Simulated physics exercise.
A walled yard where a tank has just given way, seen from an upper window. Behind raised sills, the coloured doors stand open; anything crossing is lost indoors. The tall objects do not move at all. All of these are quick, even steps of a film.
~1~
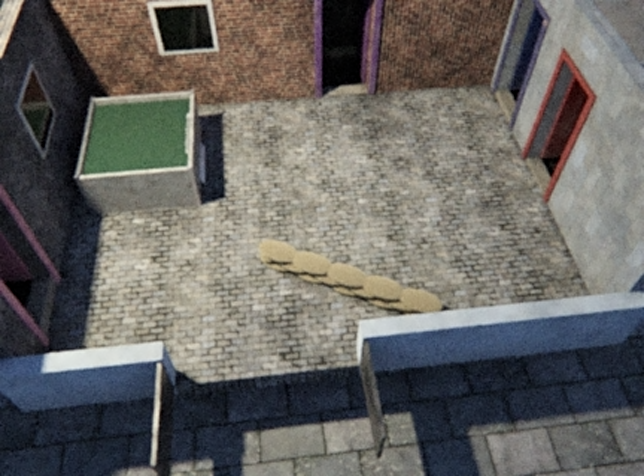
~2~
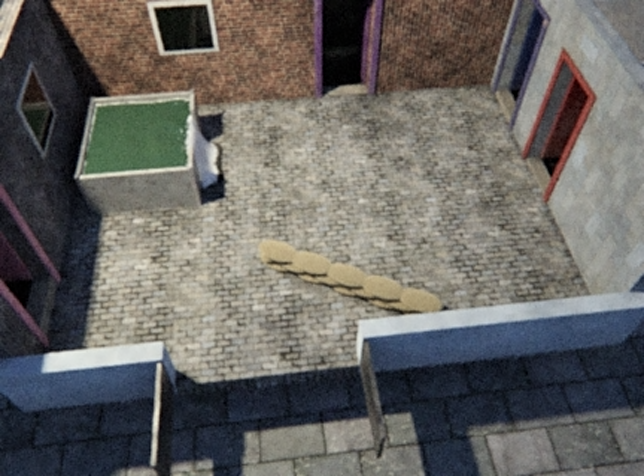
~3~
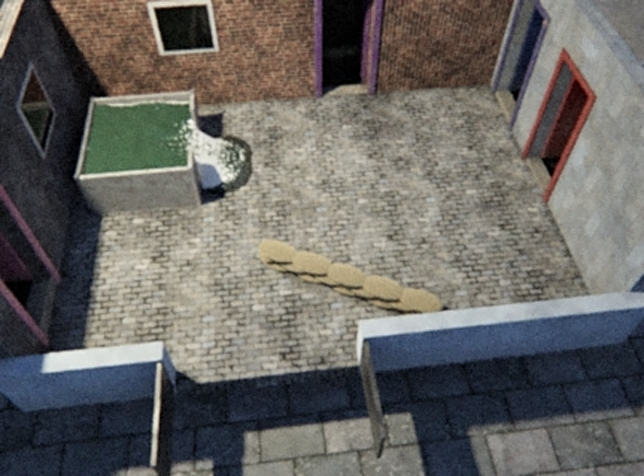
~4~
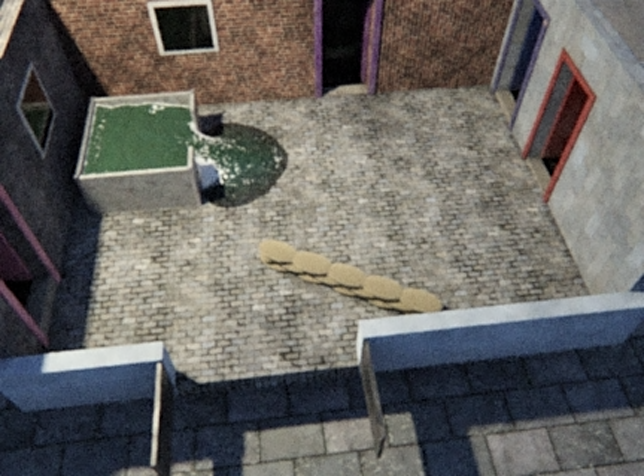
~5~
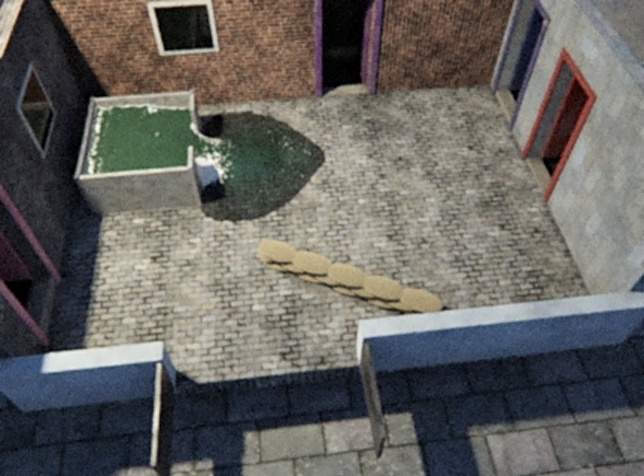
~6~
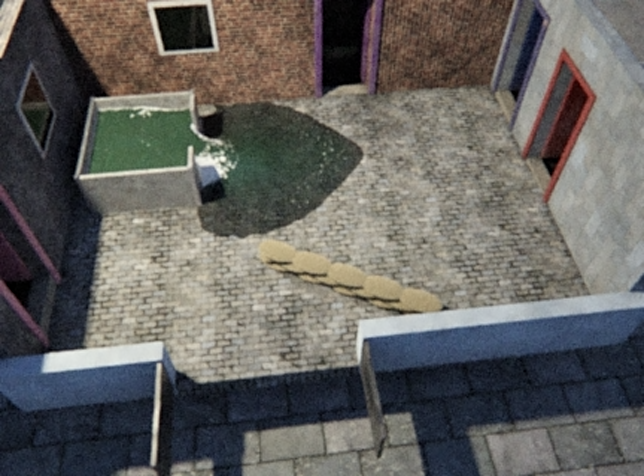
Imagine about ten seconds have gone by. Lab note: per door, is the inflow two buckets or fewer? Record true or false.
Red door false; pink door true; blue door false; purple door false.
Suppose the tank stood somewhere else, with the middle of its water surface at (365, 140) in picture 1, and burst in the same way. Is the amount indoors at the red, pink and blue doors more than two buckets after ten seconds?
Lab note - red door breaks the limit; pink door remains within bounds; blue door breaks the limit.
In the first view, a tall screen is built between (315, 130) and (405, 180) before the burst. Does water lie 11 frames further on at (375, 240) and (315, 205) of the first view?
Result, in order: Swamped / swamped.
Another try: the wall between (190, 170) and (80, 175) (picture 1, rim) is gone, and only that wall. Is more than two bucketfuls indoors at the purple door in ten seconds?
My guess is that the purple door doesn't reach the threshold.
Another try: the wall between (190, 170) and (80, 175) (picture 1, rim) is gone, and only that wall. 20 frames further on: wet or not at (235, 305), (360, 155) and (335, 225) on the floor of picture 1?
Taken in turn they're swamped, unwetted and unwetted.
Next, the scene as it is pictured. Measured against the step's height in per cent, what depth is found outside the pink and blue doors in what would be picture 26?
Some 0 percent, then some 180 percent.
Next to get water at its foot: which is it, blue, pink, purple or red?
Looks like the door marked purple gets there first.
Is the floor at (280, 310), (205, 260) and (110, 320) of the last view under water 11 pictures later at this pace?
Result, as listed: Not wetted / not wetted / not wetted.
A moment on, water covers 40 % of the floor; the red door not reached, the pink door not reached, the blue door not reached, the purple door wet at the sill, nothing in.
Next, water covers 55 % of the floor; the red door under two buckets in, the pink door not reached, the blue door wet at the sill, nothing in, the purple door under two buckets in.
Then, water covers 60 % of the floor; the red door over two buckets in, the pink door not reached, the blue door over two buckets in, the purple door over two buckets in.
Later, water covers 60 % of the floor; the red door far over two buckets in, the pink door not reached, the blue door far over two buckets in, the purple door over two buckets in.
In the end, water covers 75 % of the floor; the red door far over two buckets in, the pink door not reached, the blue door far over two buckets in, the purple door over two buckets in.
